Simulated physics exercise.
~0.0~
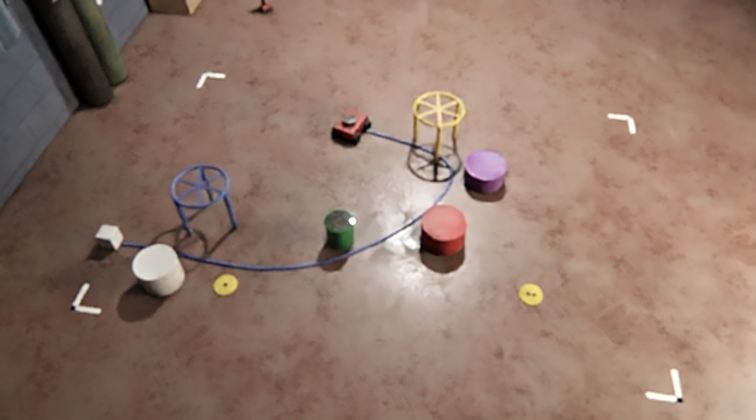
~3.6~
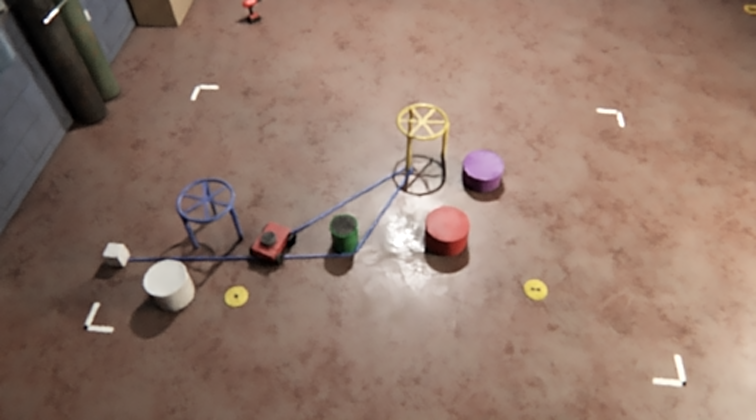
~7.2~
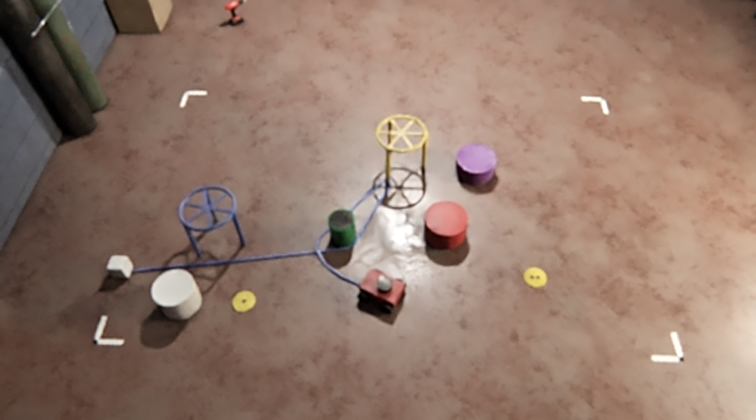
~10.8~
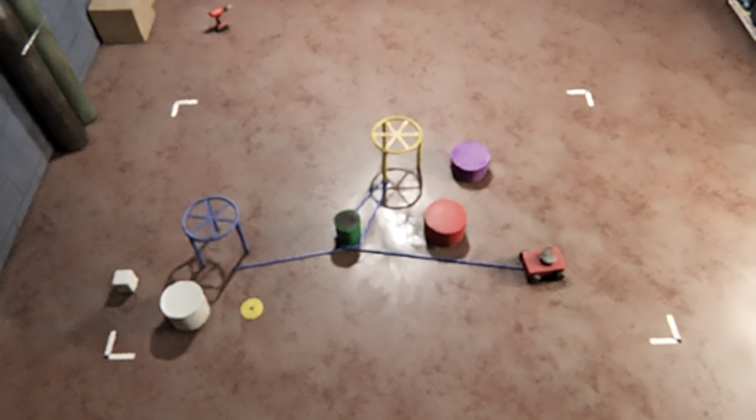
A red cart pulls a blue lead left, then right, shifting the yellow stool and unplugging the lead.
